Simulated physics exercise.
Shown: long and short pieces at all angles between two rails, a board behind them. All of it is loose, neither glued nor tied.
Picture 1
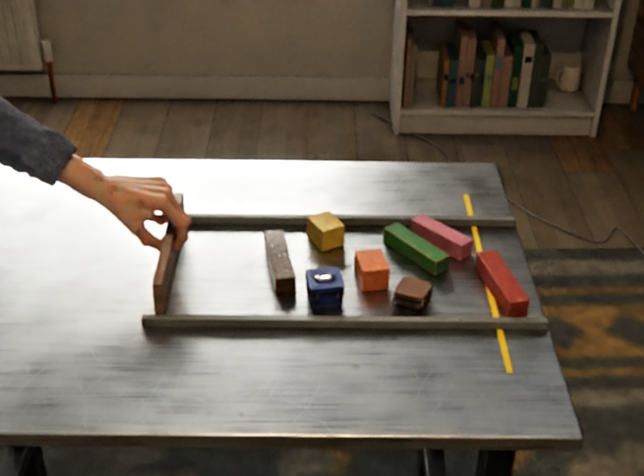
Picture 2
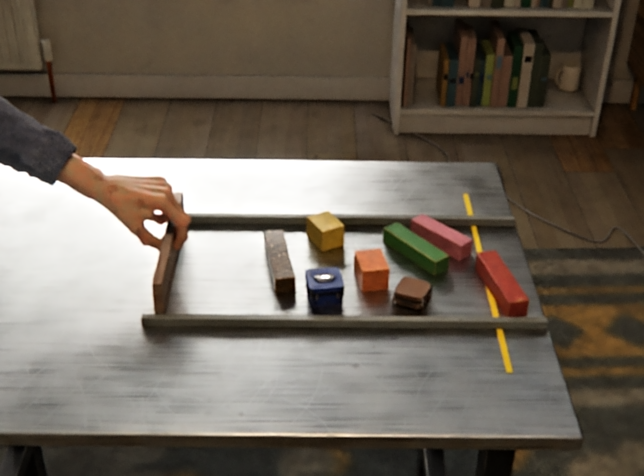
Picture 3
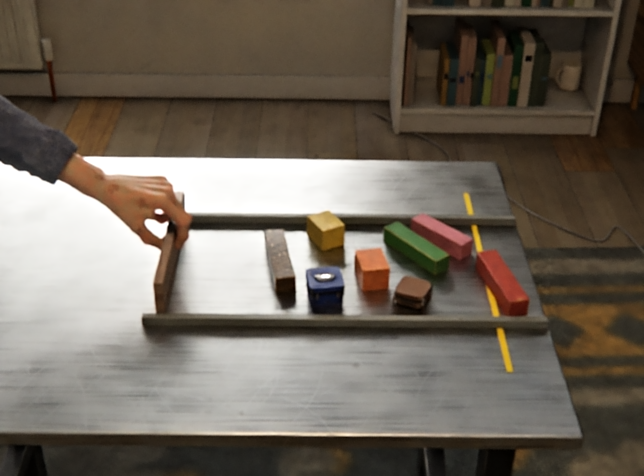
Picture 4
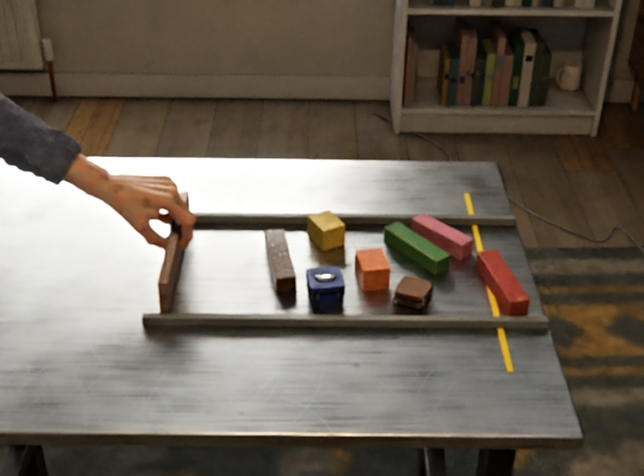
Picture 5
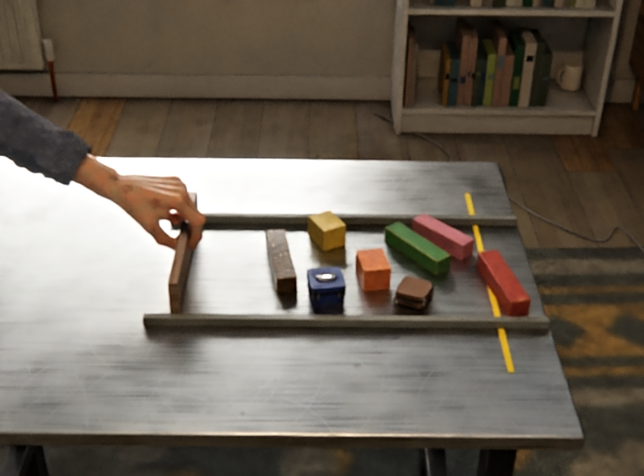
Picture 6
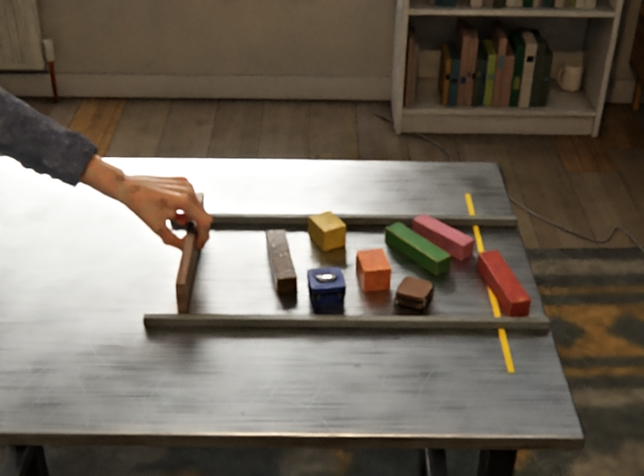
Hand sliding a wooden board slowly to the right between two rails on a table, coloured blocks lying still ahead of it.
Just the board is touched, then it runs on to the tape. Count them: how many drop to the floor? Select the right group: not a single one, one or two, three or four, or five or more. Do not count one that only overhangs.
The right group is three or four.
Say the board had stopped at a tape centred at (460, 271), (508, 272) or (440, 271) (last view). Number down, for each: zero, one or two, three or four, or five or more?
Taking the three tapes one at a time, the answers are one or two, then at least five, then not one.
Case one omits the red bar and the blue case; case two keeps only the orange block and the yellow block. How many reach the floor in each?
That makes 2 fallen, then 2 fallen in the other try.
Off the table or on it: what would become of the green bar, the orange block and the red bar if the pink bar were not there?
Well, the green bar topples off, the orange block is left in place and the red bar topples off.
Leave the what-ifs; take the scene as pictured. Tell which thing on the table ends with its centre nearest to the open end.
The brown case is it.
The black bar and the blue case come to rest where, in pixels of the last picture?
About (497, 263), and about (515, 303).
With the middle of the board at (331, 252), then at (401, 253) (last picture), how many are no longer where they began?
At the first place 3, at the second 7.
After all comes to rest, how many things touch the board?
My count gives 3.
Soon after, none off yet; red bar at rest near (503, 283); pink bar at rest near (443, 237); green bar at rest near (417, 248).
After that, none off yet; red bar at rest near (503, 283); pink bar displaced a little near (456, 237); green bar displaced a little near (440, 250).
In the end, the number that fall off is three or four; gone, green bar, pink bar and red bar.
